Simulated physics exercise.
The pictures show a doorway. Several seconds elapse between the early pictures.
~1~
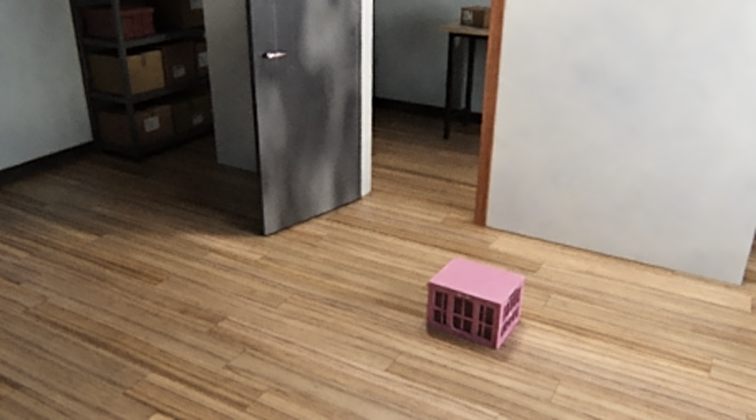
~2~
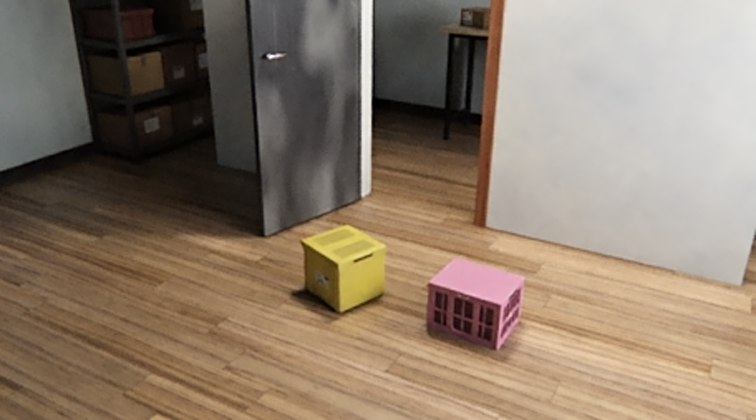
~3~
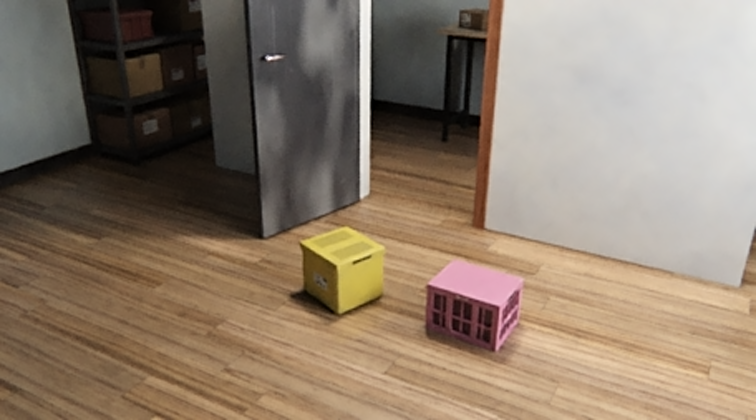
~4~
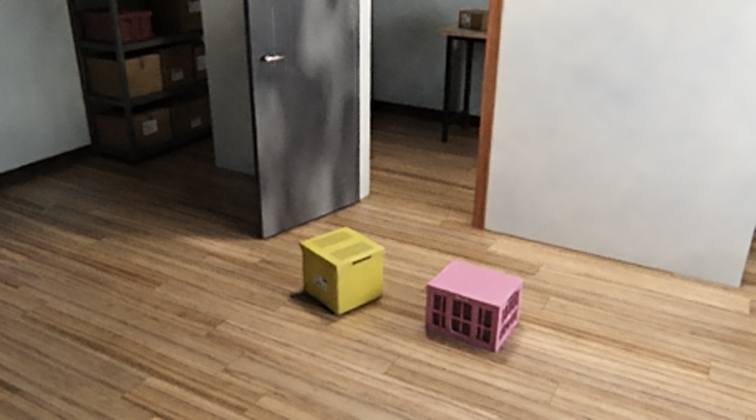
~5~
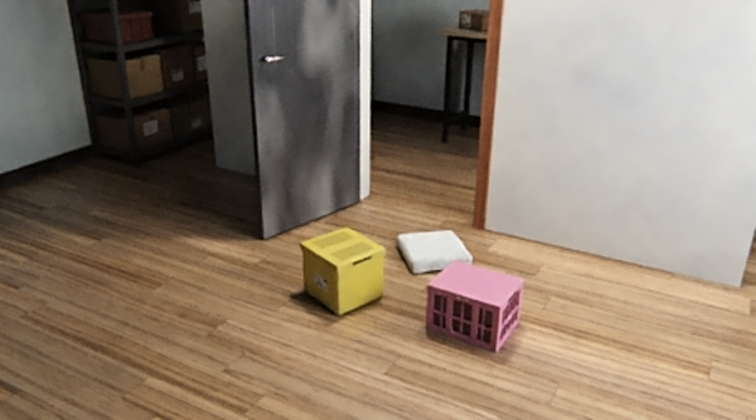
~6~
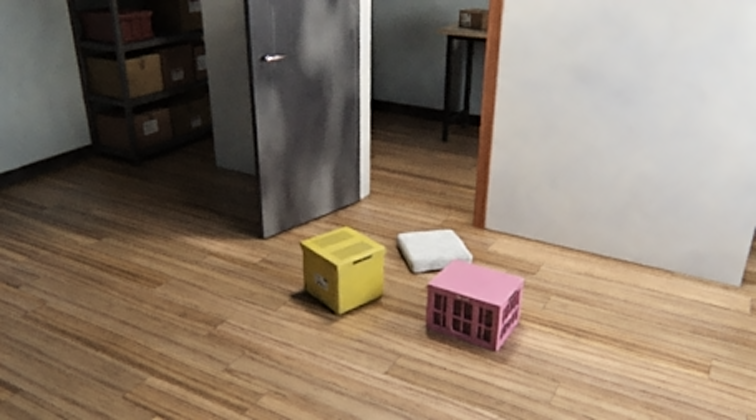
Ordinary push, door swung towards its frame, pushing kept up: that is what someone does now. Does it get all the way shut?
When it's pushed, the door meets no obstruction on the way.
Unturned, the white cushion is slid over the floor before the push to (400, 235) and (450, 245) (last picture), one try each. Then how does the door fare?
First, it jams; second, it reaches the frame.
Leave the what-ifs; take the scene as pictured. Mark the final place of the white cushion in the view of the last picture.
Pretty much around (485, 247), I'd say.
Then, 0.90 s on from there, open by 74°.
Then, 1.50 s on from there, open by 37°; white cushion shifted a little near (449, 249).
Then, 1.80 s on from there, open by 19°; white cushion shifted about its own width near (479, 248).
In the end, open by 0°; moved from the start, white cushion; the other 2 unmoved. At the end, from the last picture's camera, white cushion near (485, 247).
